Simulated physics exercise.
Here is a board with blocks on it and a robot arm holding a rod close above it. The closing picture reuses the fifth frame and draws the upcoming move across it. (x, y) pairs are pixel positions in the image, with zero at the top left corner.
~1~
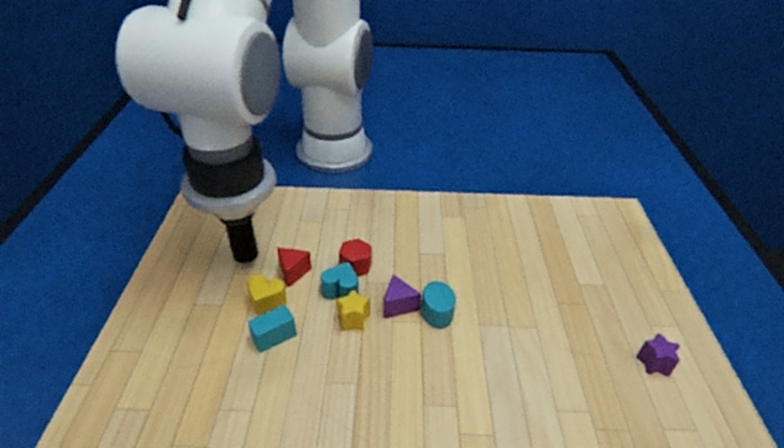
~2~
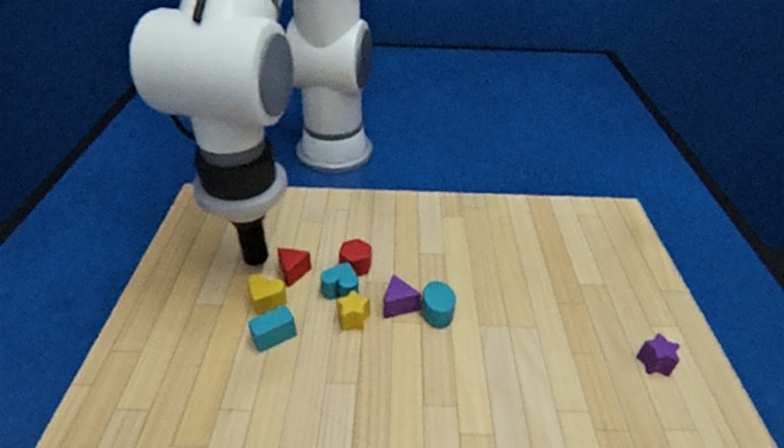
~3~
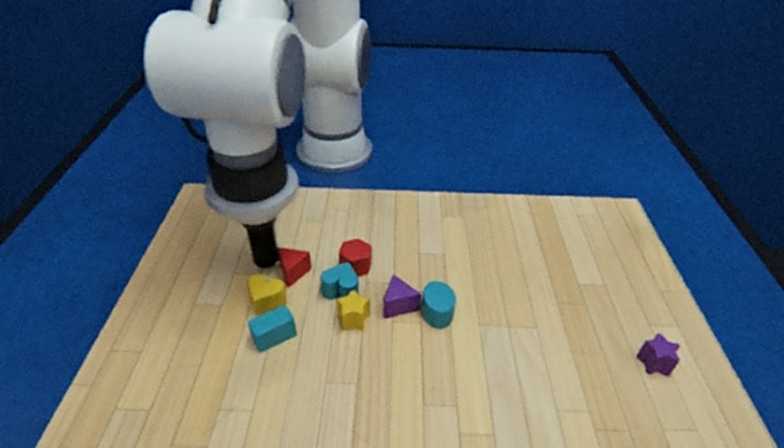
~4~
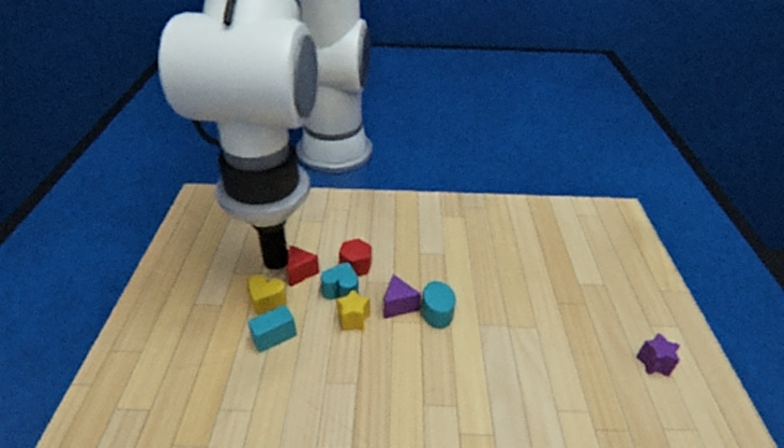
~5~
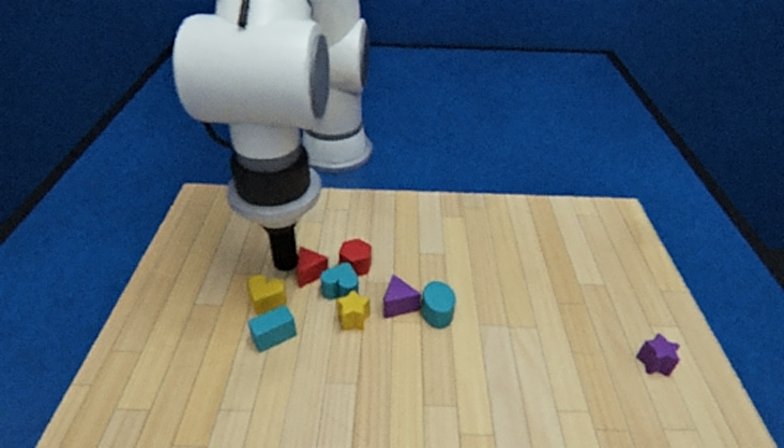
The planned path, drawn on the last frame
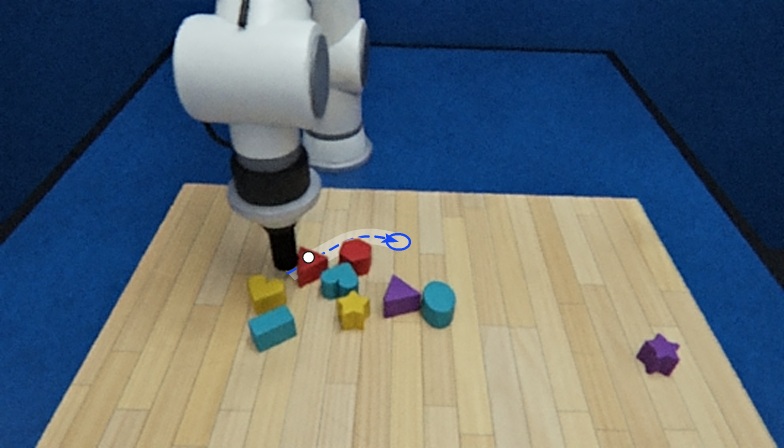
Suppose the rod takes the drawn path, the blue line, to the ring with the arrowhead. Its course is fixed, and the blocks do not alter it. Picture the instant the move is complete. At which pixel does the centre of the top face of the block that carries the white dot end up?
Its top middle is near (326, 254).
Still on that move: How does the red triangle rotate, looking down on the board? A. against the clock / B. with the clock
Letter B.
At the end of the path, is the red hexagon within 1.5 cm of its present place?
Yes, that is what happens.
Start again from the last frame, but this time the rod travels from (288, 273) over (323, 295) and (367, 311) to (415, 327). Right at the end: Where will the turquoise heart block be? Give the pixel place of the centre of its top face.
At (379, 275).
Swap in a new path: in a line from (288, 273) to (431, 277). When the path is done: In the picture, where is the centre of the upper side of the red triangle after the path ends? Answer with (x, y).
About (449, 274).
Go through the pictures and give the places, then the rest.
Lower end of the rod at (246, 256), tops of blocks, red triangle at (291, 256), red hexagon at (355, 249), in the first frame.
Rod at (256, 258), blocks as before, in the second frame.
Rod at (266, 260), blocks as before, in the third frame.
Rod at (277, 262), red triangle at (299, 256), in the fourth frame.
Rod at (286, 264), red triangle at (309, 257), red hexagon at (355, 249), in the fifth frame.
The drawn path runs from (288, 273) through (324, 253) and (359, 237) to (398, 242); the dot is on the red triangle.
On the path given first. One third of the way, rod at (323, 244); red triangle at (326, 254), turned 50° clockwise.
Two thirds of the way, rod at (360, 228); red triangle at (326, 254), turned 50° clockwise.
At the end, rod at (399, 232); red triangle at (326, 254), turned 50° clockwise; red hexagon not moved.
